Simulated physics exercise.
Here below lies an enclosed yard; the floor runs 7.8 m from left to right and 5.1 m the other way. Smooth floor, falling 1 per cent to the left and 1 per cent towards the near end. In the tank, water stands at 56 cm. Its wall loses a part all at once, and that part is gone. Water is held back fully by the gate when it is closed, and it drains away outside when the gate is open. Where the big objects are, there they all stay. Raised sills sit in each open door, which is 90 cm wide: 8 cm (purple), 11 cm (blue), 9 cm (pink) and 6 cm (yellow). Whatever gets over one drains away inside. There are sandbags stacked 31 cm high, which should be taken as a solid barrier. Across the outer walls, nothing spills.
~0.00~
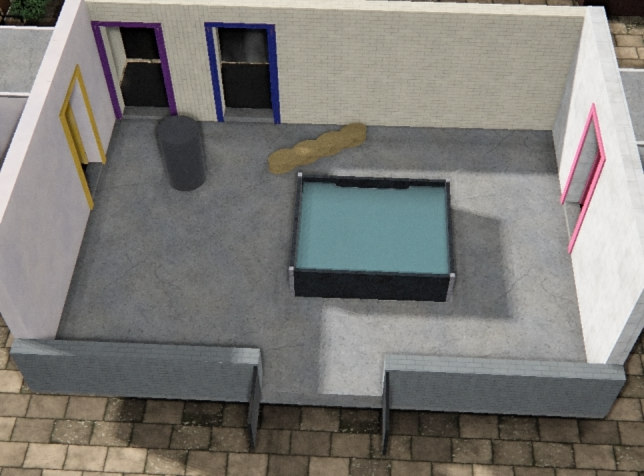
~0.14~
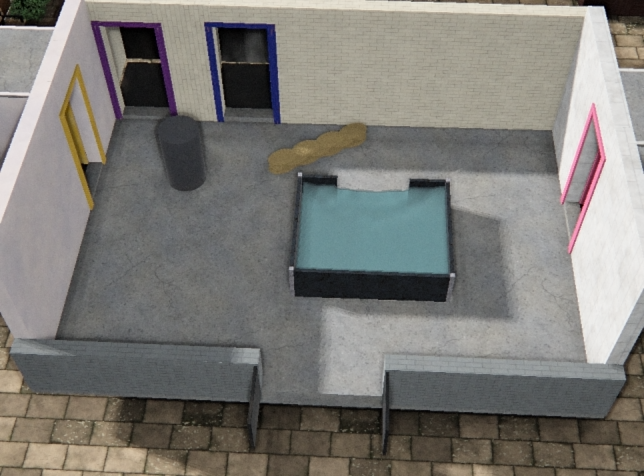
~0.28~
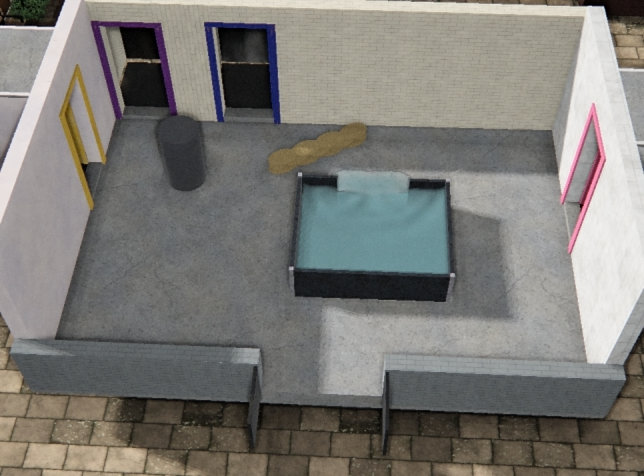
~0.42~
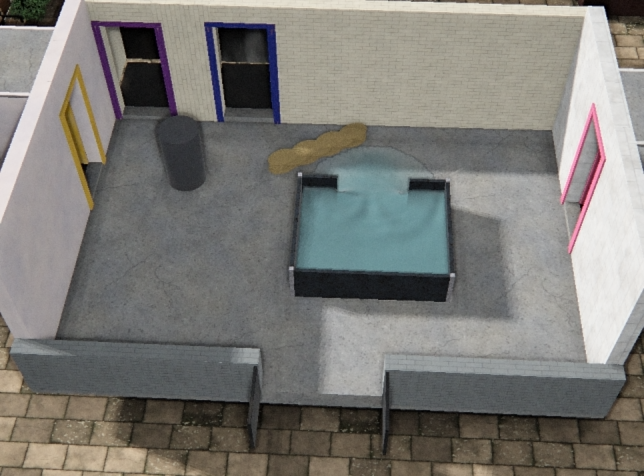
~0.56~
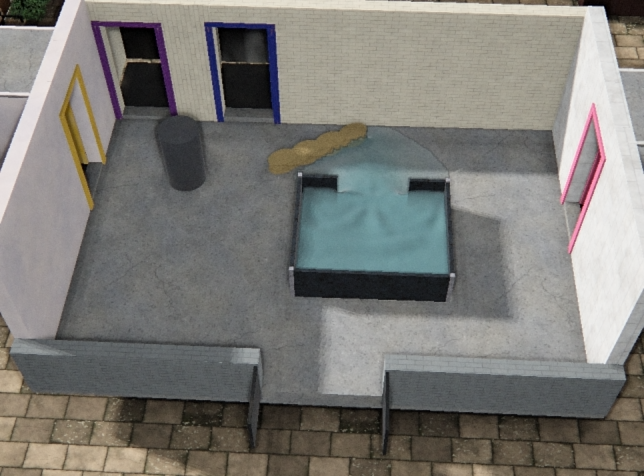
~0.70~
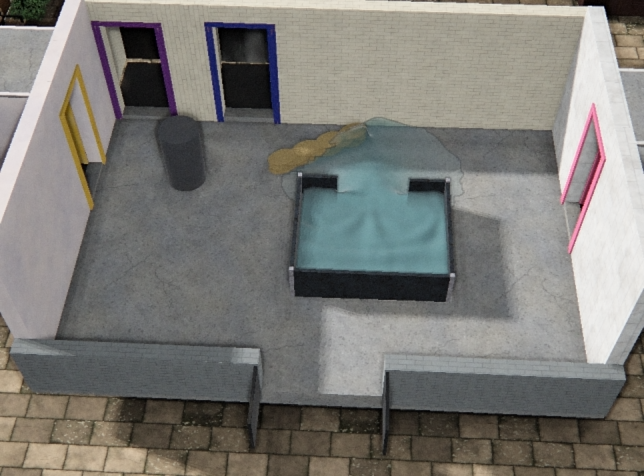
Water pouring from a gap in the far side of a dark-walled tank, spreading across a grey walled yard and around sandbags.
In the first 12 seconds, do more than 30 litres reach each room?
At the purple door, not that much; at the blue door, not that much; at the pink door, not that much; at the yellow door, not that much.
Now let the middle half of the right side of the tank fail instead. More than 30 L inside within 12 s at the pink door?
Against the limit, pink exceeds it.
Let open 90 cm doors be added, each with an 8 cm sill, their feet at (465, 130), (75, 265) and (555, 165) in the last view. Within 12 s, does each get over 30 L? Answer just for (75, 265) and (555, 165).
In turn: Short of it, beyond it.
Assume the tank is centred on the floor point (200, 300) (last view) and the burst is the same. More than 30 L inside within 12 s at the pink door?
Lab note: Pink door, limit held.
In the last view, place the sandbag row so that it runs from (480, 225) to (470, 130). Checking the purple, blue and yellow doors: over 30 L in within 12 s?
Result: Purple door beyond the limit; blue door inside the limit; yellow door beyond the limit.
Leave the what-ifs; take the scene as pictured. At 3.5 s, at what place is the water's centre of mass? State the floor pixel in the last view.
Its balance point sits around (388, 209).
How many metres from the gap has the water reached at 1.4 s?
2.8 m.
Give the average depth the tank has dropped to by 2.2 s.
Around 32 cm on average.
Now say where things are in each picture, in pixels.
The tank at (372, 227) is whole and still, 56 cm deep, in the first frame.
Water pours out on the tank's far side and has run 0.6 m, to a hidden place; typically 5 cm deep outside, 56 cm at the tank's back, in the second frame.
The front is at a hidden place, 0.9 m from the gap on the tank's far side; 0.8 m2 of floor is under water; 56 cm left at the back of the tank, in the third frame.
Water pours out on the tank's far side and has run 1.3 m, to (355, 149); typically 7 cm deep outside, 56 cm at the tank's back, in the fourth frame.
The front is at (383, 130), 1.8 m from the gap on the tank's far side; 2.6 m2 of floor is under water; 56 cm left at the back of the tank, in the fifth frame.
The front is at (417, 128), 2.0 m from the gap on the tank's far side; 3.1 m2 of floor is under water; 50 cm left at the back of the tank, in the sixth frame.
After 1.4 s water covers 15 % of the floor and is deepest (38 cm) near (334, 156); purple door not reached, blue door not reached, pink door not reached, yellow door not reached.
After 2.2 s water covers 30 % of the floor and is deepest (34 cm) near (550, 132); purple door not reached, blue door 3 cm at the sill, 0 L in, pink door not reached, yellow door not reached.
After 3.5 s water covers 60 % of the floor and is deepest (24 cm) near (542, 146); purple door 2 cm at the sill, 0 L in, blue door 2 cm at the sill, 0 L in, pink door 11 cm at the sill, 0 L in, yellow door not reached.
After 7.0 s water covers 85 % of the floor and is deepest (16 cm) near (524, 386); purple door 4 cm at the sill, 0 L in, blue door 1 cm at the sill, 0 L in, pink door 7 cm at the sill, 4 L in, yellow door 5 cm at the sill, 1 L in.
After 12.0 s water covers 90 % of the floor and is deepest (12 cm) near (48, 367); purple door 2 cm at the sill, 0 L in, blue door 1 cm at the sill, 0 L in, pink door 3 cm at the sill, 4 L in, yellow door 9 cm at the sill, 6 L in.
